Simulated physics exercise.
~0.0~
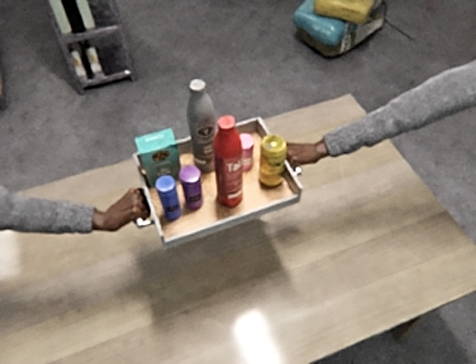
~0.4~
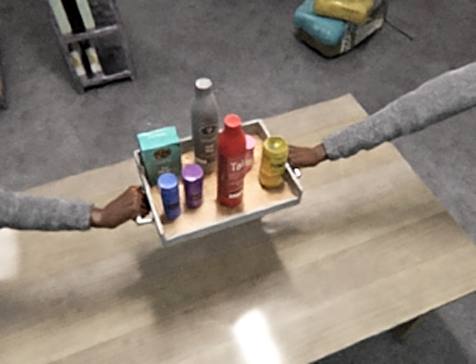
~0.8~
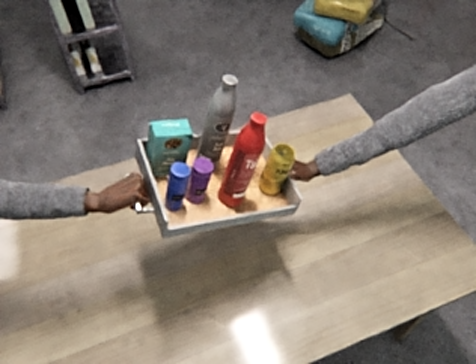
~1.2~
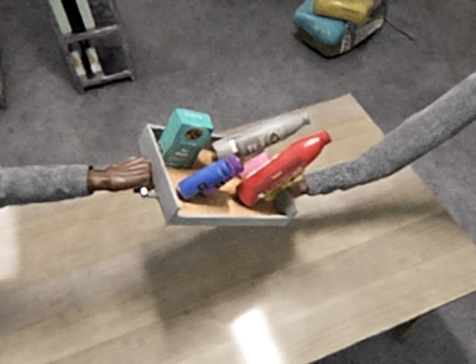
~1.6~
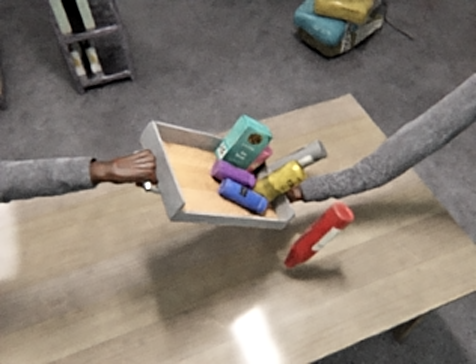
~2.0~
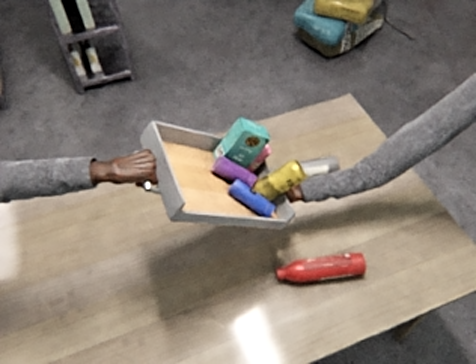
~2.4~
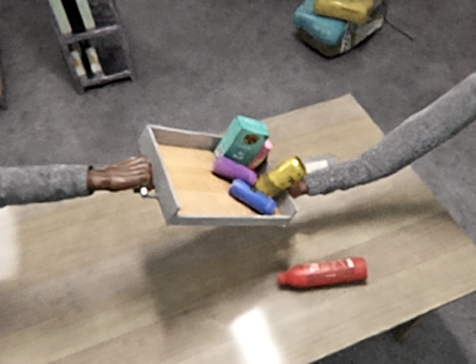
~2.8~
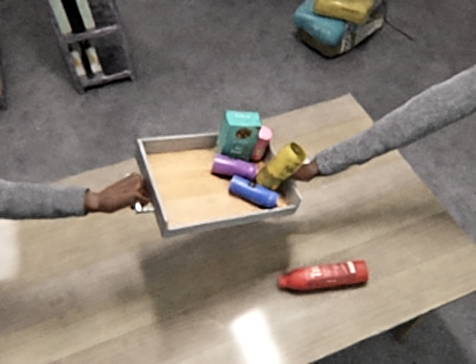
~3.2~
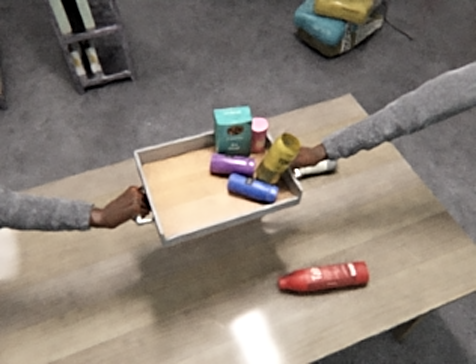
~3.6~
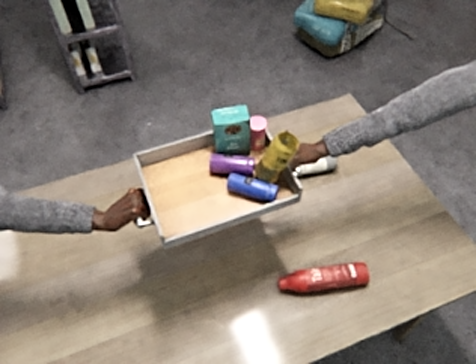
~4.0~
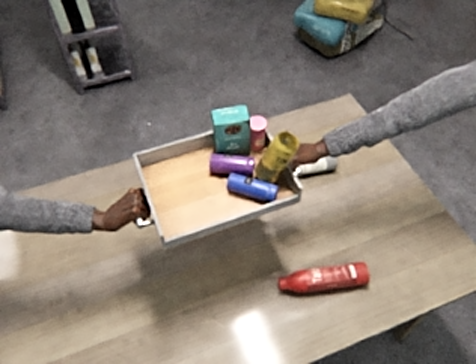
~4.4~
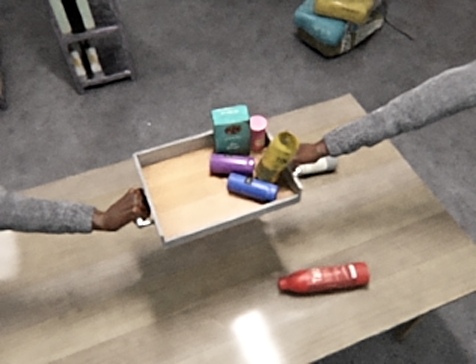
Two hands tilting a loaded crate steeply right, toppling its containers and spilling red and grey bottles out, then levelling it again.
